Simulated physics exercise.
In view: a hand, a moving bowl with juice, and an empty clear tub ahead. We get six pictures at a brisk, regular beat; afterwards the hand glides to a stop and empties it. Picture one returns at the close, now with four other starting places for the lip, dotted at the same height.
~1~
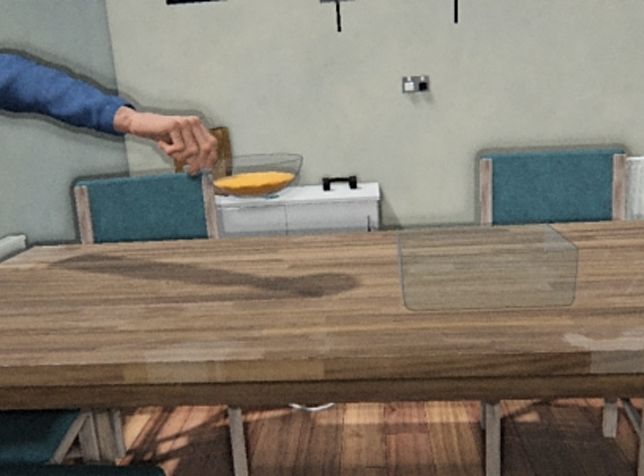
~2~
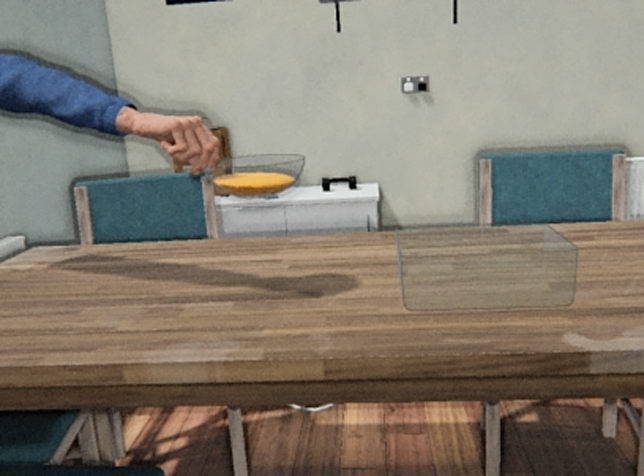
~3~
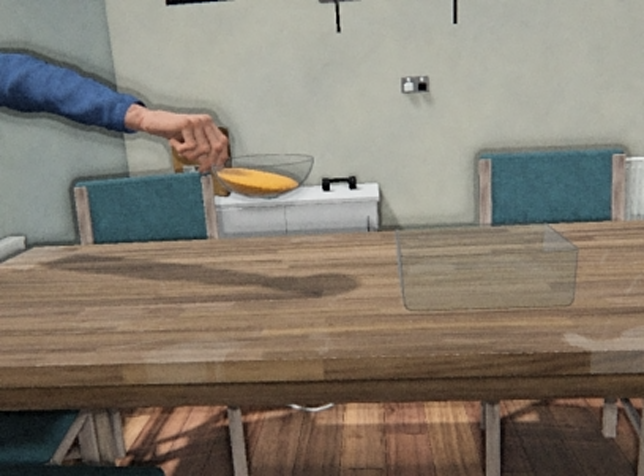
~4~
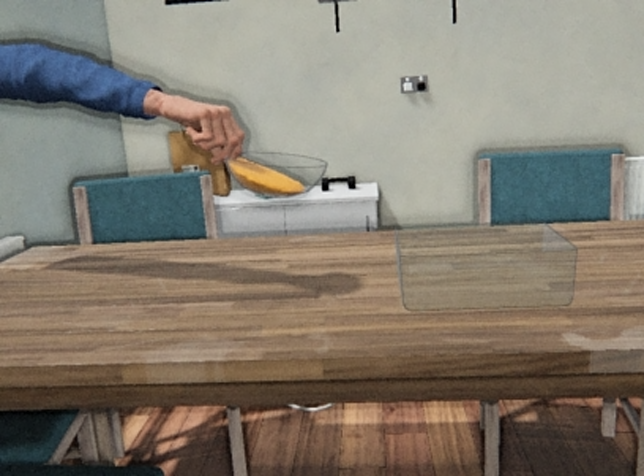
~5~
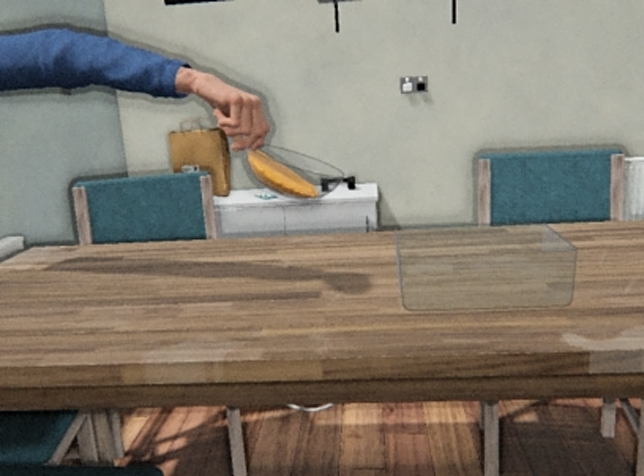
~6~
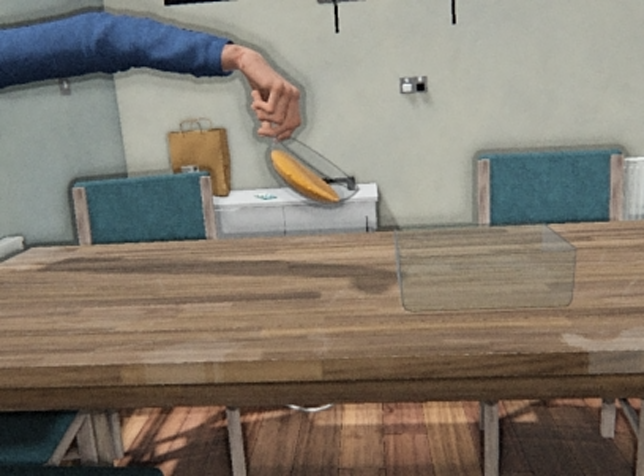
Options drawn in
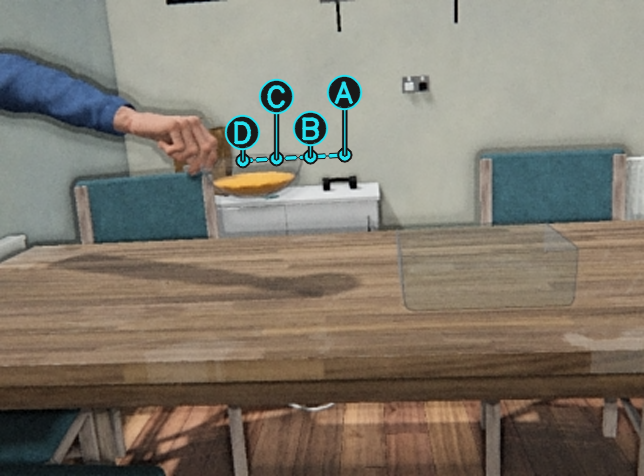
A hand moves a clear bowl of orange juice right above a table, steadily tilting it.
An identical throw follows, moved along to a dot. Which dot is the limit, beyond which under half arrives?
Go for C.
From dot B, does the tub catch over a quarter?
Yes, it does.
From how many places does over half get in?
Three of the four.
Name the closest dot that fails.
It is D.
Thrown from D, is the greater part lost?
Yes, it does.
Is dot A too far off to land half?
No.
On the marked copy, A at (344, 154); B at (310, 156); C at (276, 158); D at (242, 160).
Choosing A, about 83 % lands in the tub, 7 % falls short and 10 % goes beside or beyond.
Choosing B, about 77 % lands in the tub, 4 % falls short and 19 % goes beside or beyond.
Choosing C, about 68 % lands in the tub, 17 % falls short and 15 % goes beside or beyond.
Choosing D, about 14 % lands in the tub, 80 % falls short and 6 % goes beside or beyond.
